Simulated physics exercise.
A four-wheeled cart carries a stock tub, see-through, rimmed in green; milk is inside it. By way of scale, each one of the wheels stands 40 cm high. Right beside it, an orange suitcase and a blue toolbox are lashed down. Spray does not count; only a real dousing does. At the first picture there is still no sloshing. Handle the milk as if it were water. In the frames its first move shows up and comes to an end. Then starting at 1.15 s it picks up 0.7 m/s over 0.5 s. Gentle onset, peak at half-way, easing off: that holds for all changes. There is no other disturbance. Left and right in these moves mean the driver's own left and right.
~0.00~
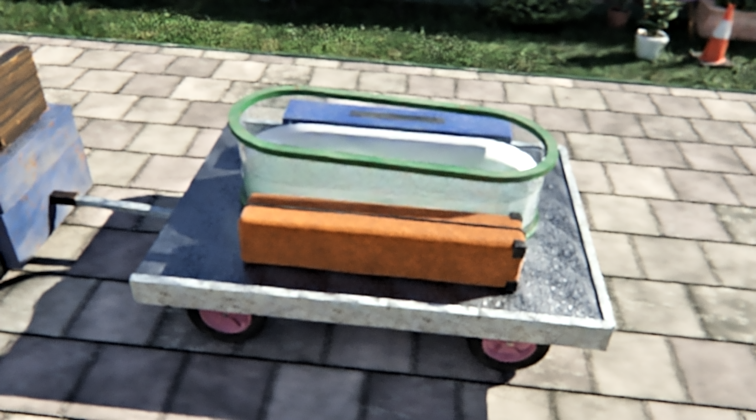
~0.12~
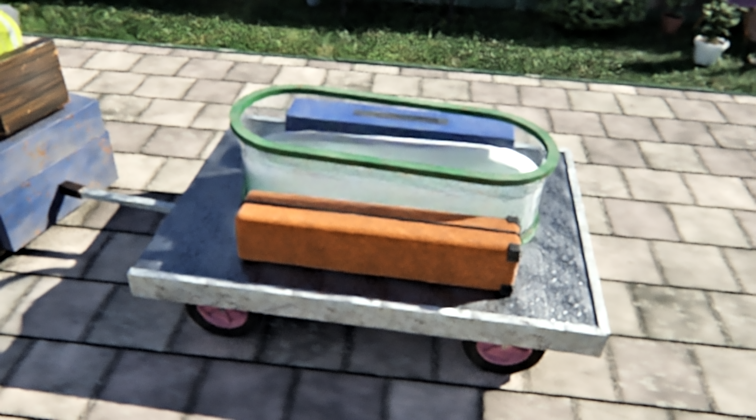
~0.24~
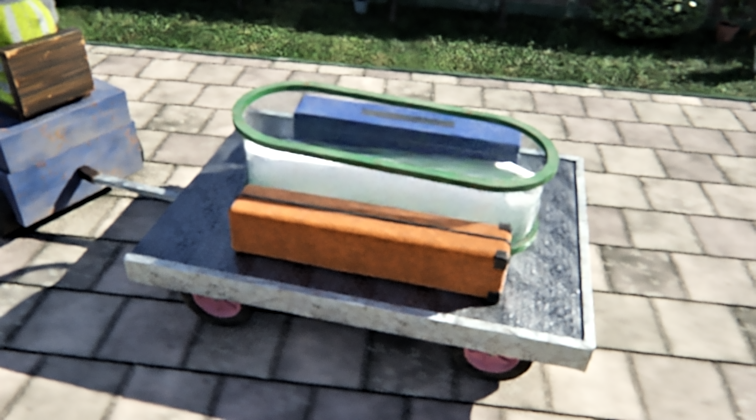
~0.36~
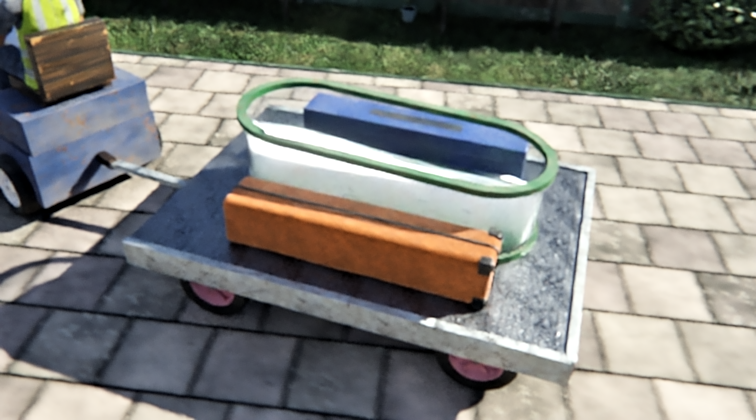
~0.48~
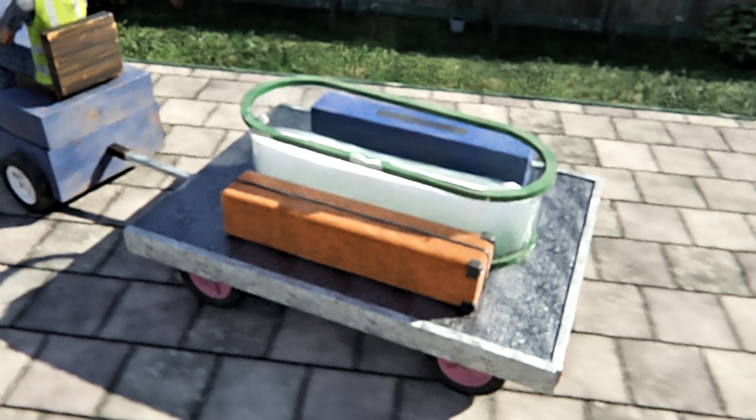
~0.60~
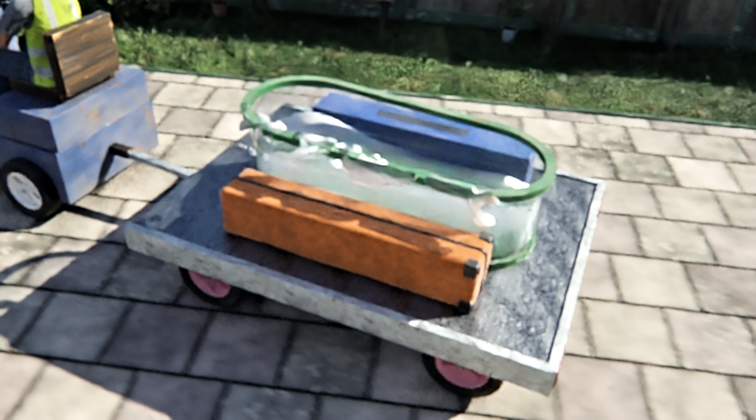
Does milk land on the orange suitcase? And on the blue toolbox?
Note: Orange suitcase reached; blue toolbox reached.
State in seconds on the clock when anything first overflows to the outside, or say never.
Liquid gets out at roughly 0.9 s.
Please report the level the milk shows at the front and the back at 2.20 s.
At the front the surface is at 14 cm, while at the back it is at 26 cm.
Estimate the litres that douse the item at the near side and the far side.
Around 3 and 2 L respectively.
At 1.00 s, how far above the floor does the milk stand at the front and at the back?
Around 26 cm toward the front, with 22 cm behind.
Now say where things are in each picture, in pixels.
In the first picture, level at the front (261, 159); level at the back (520, 182); still flat; the front is on the left, levels are read along the near wall; the orange suitcase stands at the near side; the blue toolbox stands at the far side; a wheel hub at (510, 348).
In the second picture, level at the front (262, 154); level at the back (519, 185); rising 8° towards the near side.
In the third picture, level at the front (262, 139); level at the back (517, 186); rising 26° towards the near side.
In the fourth picture, level at the front (265, 131); level at the back (515, 185); rising 37° towards the near side.
In the fifth picture, level at the front (268, 129); level at the back (512, 189); rising 36° towards the near side.
In the sixth picture, level at the front (270, 141); level at the back (509, 198); rising 17° towards the near side; a wheel hub at (460, 372).
After 1.00 s front 25 cm, middle 30 cm, back 23 cm above the floor; no loss so far.
After 1.60 s front 15 cm, middle 23 cm, back 40 cm above the floor; the loss stands at 1 per cent, over the near side.
After 2.20 s front 14 cm, middle 29 cm, back 25 cm above the floor; the loss stands at 3 per cent, over the near side.
After 4.64 s the loss stands at 5 per cent, over the near side and the far side; the orange suitcase has caught 3 litres and the blue toolbox 2 litres.
